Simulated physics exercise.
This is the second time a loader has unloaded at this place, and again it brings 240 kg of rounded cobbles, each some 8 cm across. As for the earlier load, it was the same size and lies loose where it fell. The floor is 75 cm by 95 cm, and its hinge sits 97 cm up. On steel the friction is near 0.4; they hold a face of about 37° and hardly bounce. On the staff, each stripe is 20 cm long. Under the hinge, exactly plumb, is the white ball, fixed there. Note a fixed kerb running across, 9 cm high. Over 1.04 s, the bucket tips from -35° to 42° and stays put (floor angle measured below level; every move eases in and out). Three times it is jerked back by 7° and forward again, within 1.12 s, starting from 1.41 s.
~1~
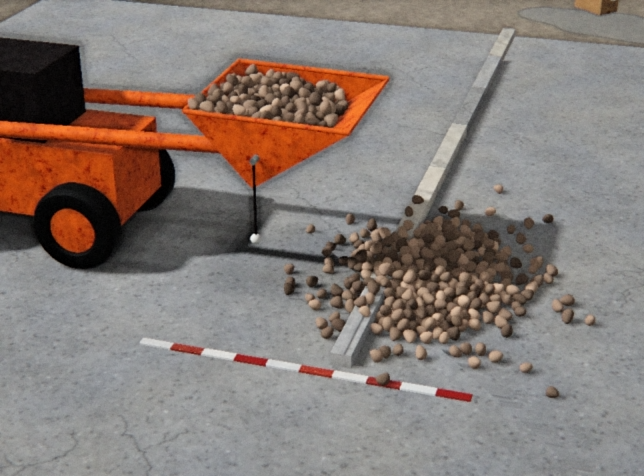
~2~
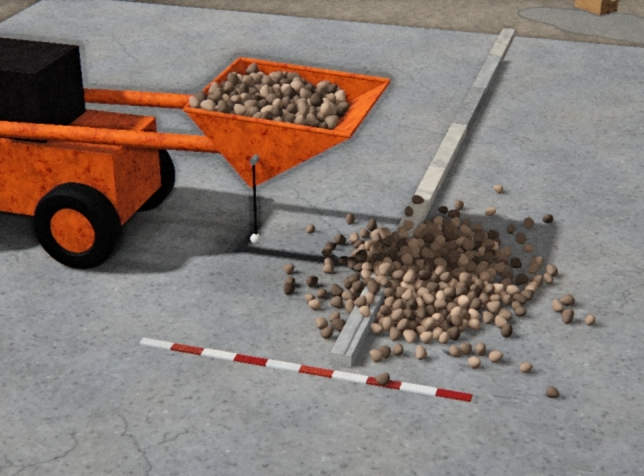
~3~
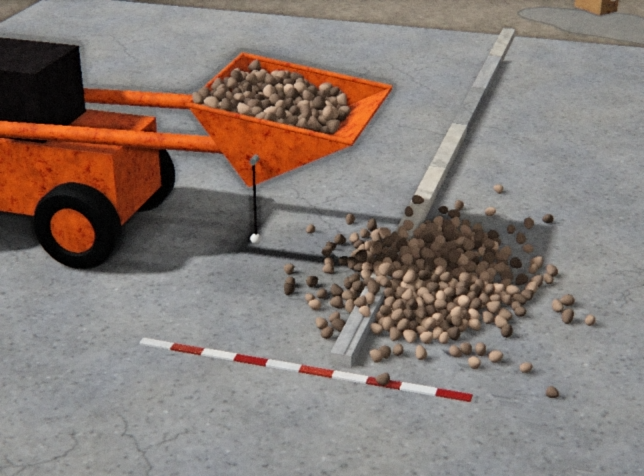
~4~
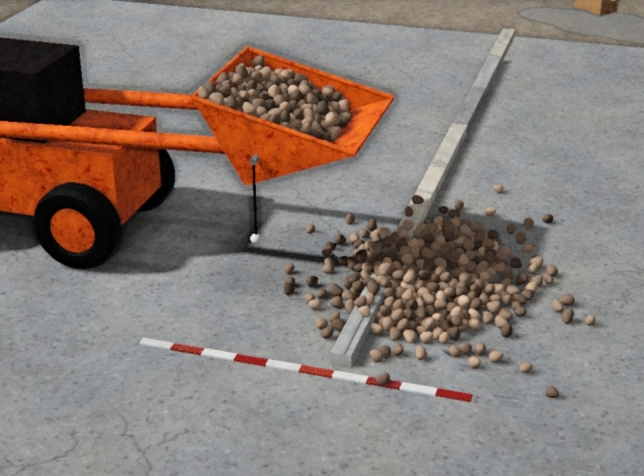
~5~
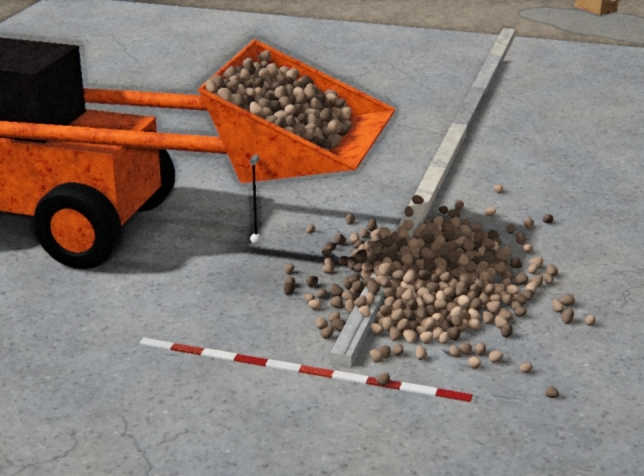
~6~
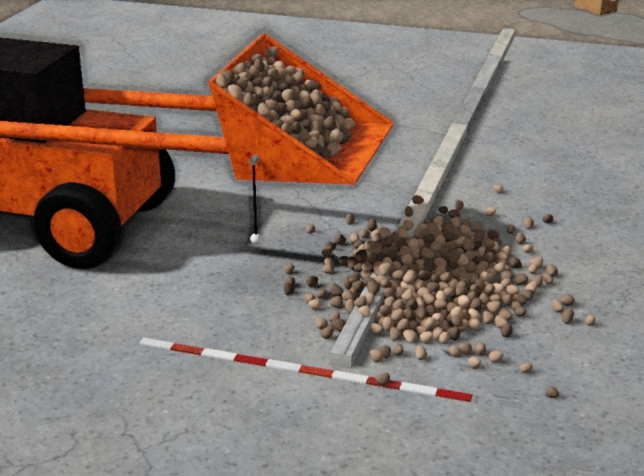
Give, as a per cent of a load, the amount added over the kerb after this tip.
Close to 32 parts in a hundred.
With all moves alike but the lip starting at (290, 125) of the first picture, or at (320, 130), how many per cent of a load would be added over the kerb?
Case one about 5 %, case two about 10 %.
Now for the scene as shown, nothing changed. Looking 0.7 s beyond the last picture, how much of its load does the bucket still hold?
About 45 per cent is held.
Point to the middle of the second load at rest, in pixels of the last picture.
Their middle rests near (373, 255).
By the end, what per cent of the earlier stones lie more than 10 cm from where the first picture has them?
Near 5 per cent, I reckon.
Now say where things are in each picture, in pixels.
The first picture shows lip at (350, 133), floor tilted -35°, highest stones at (275, 84). The earlier load is highest near (408, 254), 19 cm above ground level, 20 % on this side of the kerb, 80 % over the kerb.
In the second picture, the bucket is at -33°, its lip at (350, 136); the top of the load is at (276, 84).
The third picture shows lip at (353, 143), floor tilted -29°, highest stones at (256, 81).
In the fourth picture, the bucket is at -23°, its lip at (355, 154); the top of the load is at (255, 76).
In the fifth picture, the bucket is at -14°, its lip at (356, 168); the top of the load is at (258, 71).
The sixth picture shows lip at (355, 183), floor tilted -5°, highest stones at (263, 67).
Then, 0.3 s after the last picture the floor is at 30°; in per cent of one load, 99 in the bucket, 21 on this side of the kerb, 80 over the kerb; the foremost stones are at (558, 317).
Then, 0.7 s after the last picture the floor is at 42°; in per cent of one load, 45 in the bucket, 72 on this side of the kerb, 83 over the kerb; the foremost stones are at (558, 317).
Then, 2.5 s after the last picture the floor is at 42°; in per cent of one load, 0 in the bucket, 88 on this side of the kerb, 112 over the kerb; the foremost stones are at (560, 318).
Then, 5.0 s after the last picture the floor is at 42°; in per cent of one load, 0 in the bucket, 88 on this side of the kerb, 112 over the kerb; the foremost stones are at (560, 318). Net gain over the kerb, 32.
